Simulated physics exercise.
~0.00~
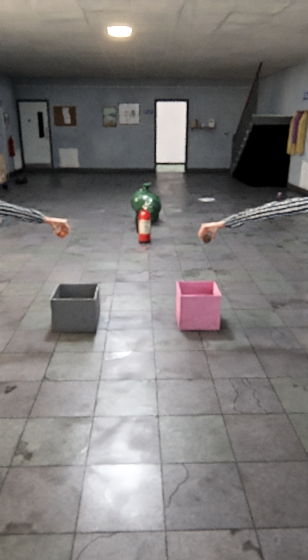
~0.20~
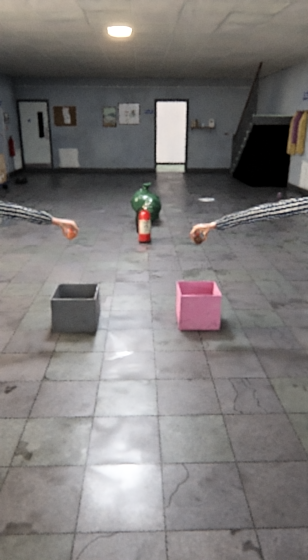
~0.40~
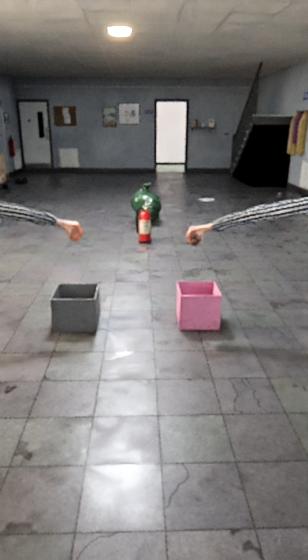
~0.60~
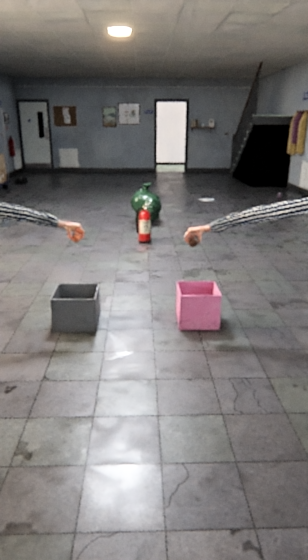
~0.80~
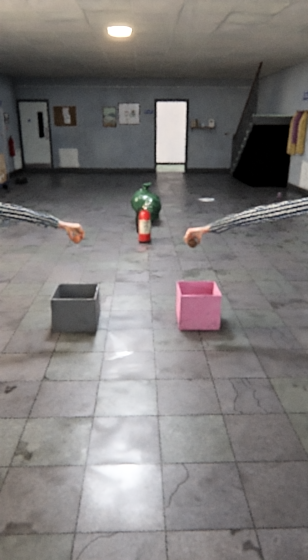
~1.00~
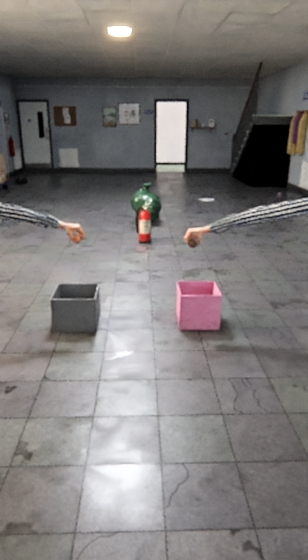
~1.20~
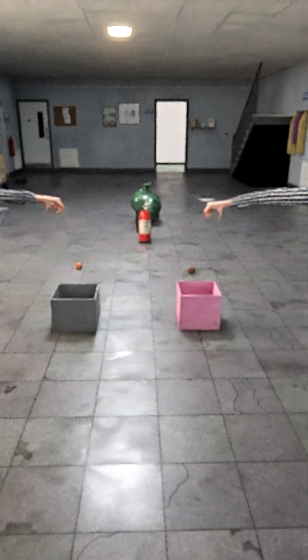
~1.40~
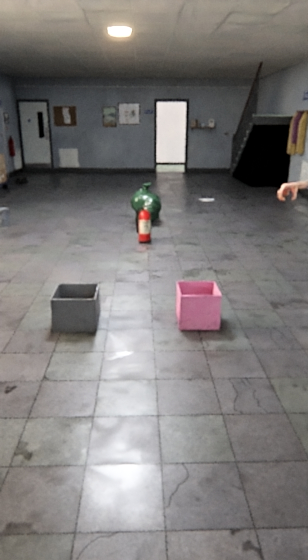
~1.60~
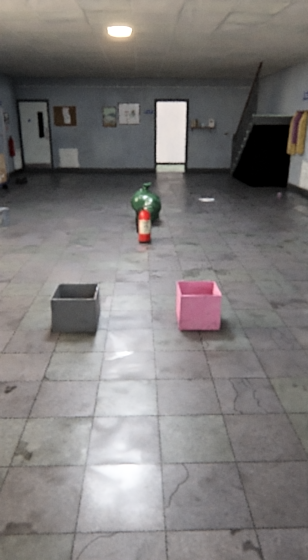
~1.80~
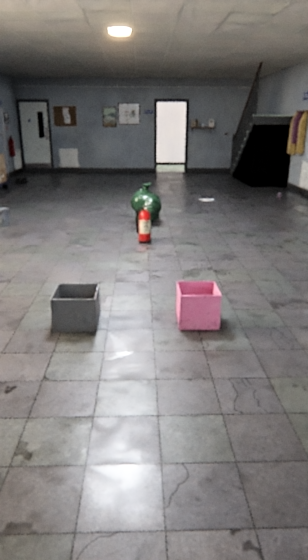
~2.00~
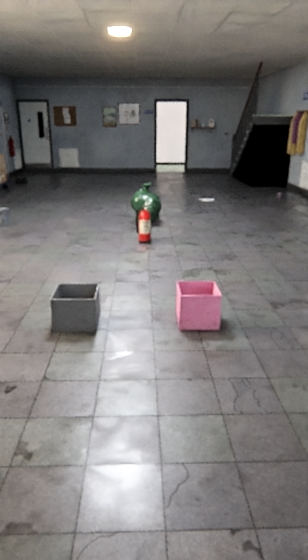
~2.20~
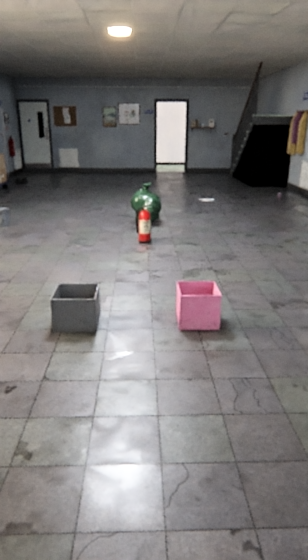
At first, two hands reach in from opposite sides of a dim, tiled room, each holding a small item above an open box, one gray on the left and one pink on the right. The hands edge slightly inward and then hold almost still, with a red fire extinguisher and a green object standing behind them. Both hands then let go, and the small reddish and brownish things fall toward the boxes as the arms draw back. The arms leave the view, and both items have dropped into their boxes, out of sight. The two boxes remain unmoved on the floor.
